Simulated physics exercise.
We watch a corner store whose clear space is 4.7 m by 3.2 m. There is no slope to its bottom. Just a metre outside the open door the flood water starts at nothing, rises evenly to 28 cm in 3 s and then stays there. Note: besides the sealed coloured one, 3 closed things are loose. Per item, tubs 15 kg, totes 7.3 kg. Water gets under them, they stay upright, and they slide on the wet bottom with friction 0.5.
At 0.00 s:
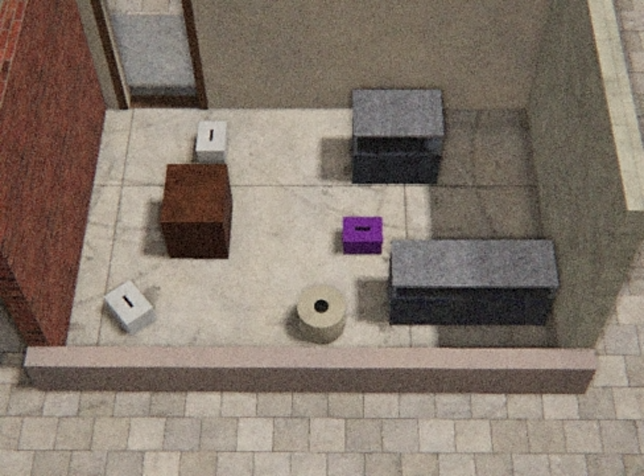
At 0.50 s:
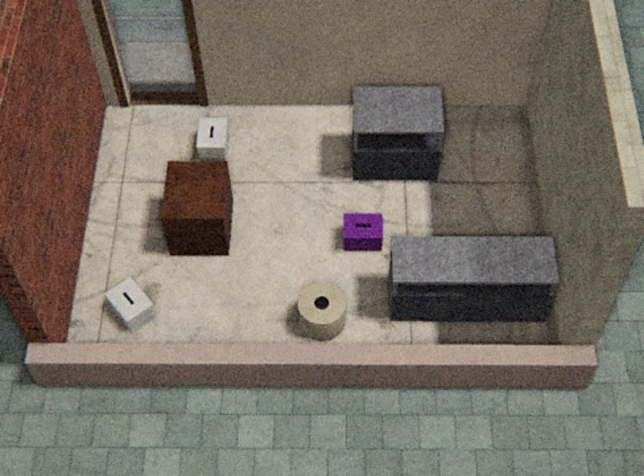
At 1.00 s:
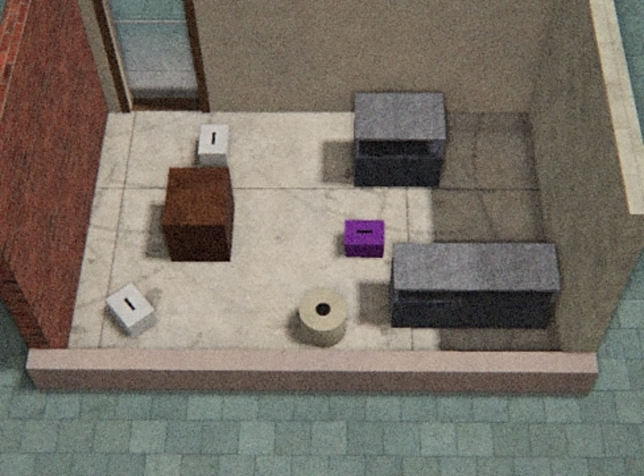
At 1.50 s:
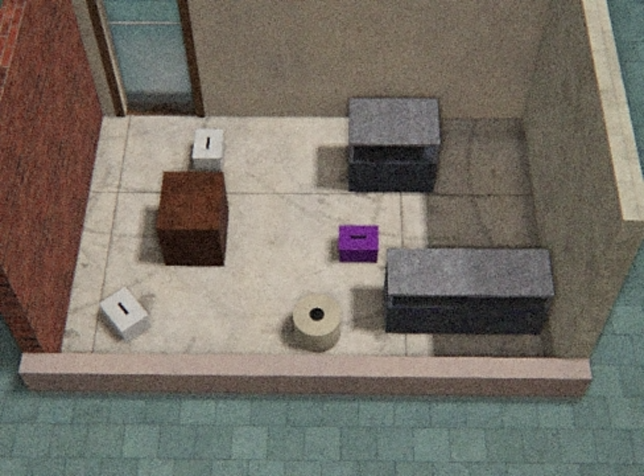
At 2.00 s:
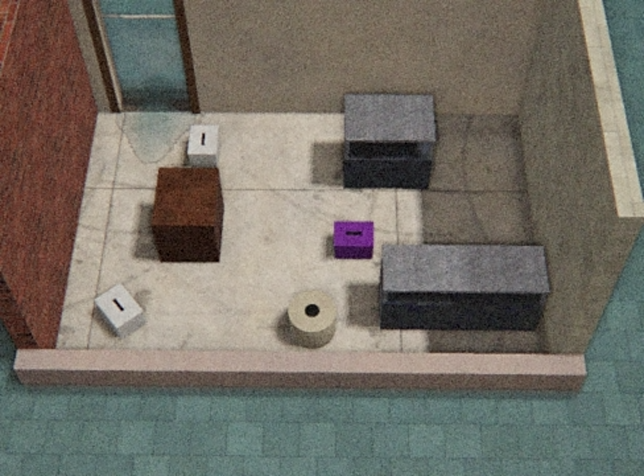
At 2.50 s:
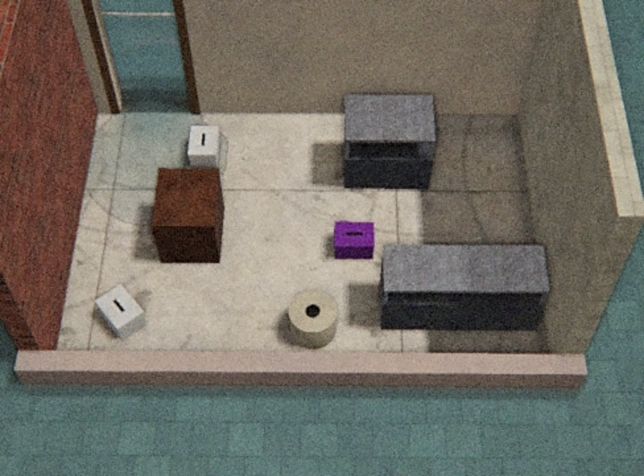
Corner store room standing still as bluish water covers the paving outside, then creeps in through the doorway at upper left.
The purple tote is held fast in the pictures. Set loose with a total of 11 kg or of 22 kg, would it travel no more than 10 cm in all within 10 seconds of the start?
Short answer: The heavier one.
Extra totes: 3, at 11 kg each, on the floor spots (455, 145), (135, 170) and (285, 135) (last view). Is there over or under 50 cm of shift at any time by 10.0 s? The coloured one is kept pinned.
In that order: Within it, beyond it, within it.
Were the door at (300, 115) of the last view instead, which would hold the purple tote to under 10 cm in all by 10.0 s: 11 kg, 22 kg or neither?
In that setup just the second mass works.
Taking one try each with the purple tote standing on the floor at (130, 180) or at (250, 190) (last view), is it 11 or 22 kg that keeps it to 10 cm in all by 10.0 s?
Try by try, no option works; must use the heavier.
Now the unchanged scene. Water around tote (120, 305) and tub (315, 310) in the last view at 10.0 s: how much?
I'd estimate 7 cm for the first and 14 cm for the second.
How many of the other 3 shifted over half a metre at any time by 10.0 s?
I count 3 of them.
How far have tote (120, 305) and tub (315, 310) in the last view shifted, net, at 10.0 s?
First 120 cm, then 80 cm.
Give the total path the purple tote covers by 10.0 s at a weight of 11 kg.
Total path: Approx. 120 cm.
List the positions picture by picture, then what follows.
The purple tote at (363, 229) rests on the ground; water covers 0.0 m2; 0 of 4 have shifted, in the first picture.
The purple tote at (363, 226) rests on the ground; 0.0 m2 under water; 0 of 4 have shifted, in the second picture.
The purple tote at (365, 232) rests on the ground; 0.0 m2 under water; 0 of 4 have shifted, in the third picture.
The purple tote at (359, 237), on the bottom; 0.0 m2 under water; 0 of 4 have shifted, in the fourth picture.
The purple tote at (354, 234) rests on the ground; water covers 0.4 m2; 0 of 4 have shifted, in the fifth picture.
The purple tote at (354, 234), on the bottom; 1.5 m2 under water; 0 of 4 have shifted, in the sixth picture.
After 3.5 s the purple tote would be 0 cm from its start with 11 kg and 0 cm from its start with 22 kg; 0 cm of water round it then.
After 4.5 s the purple tote would be 0 cm from its start with 11 kg and 0 cm from its start with 22 kg; 2 cm of water round it then.
After 7.0 s the purple tote would be 8 cm from its start with 11 kg and 0 cm from its start with 22 kg; 7 cm of water round it then.
After 10.0 s the purple tote would be 123 cm from its start with 11 kg and 1 cm from its start with 22 kg; 9 cm of water round it then.
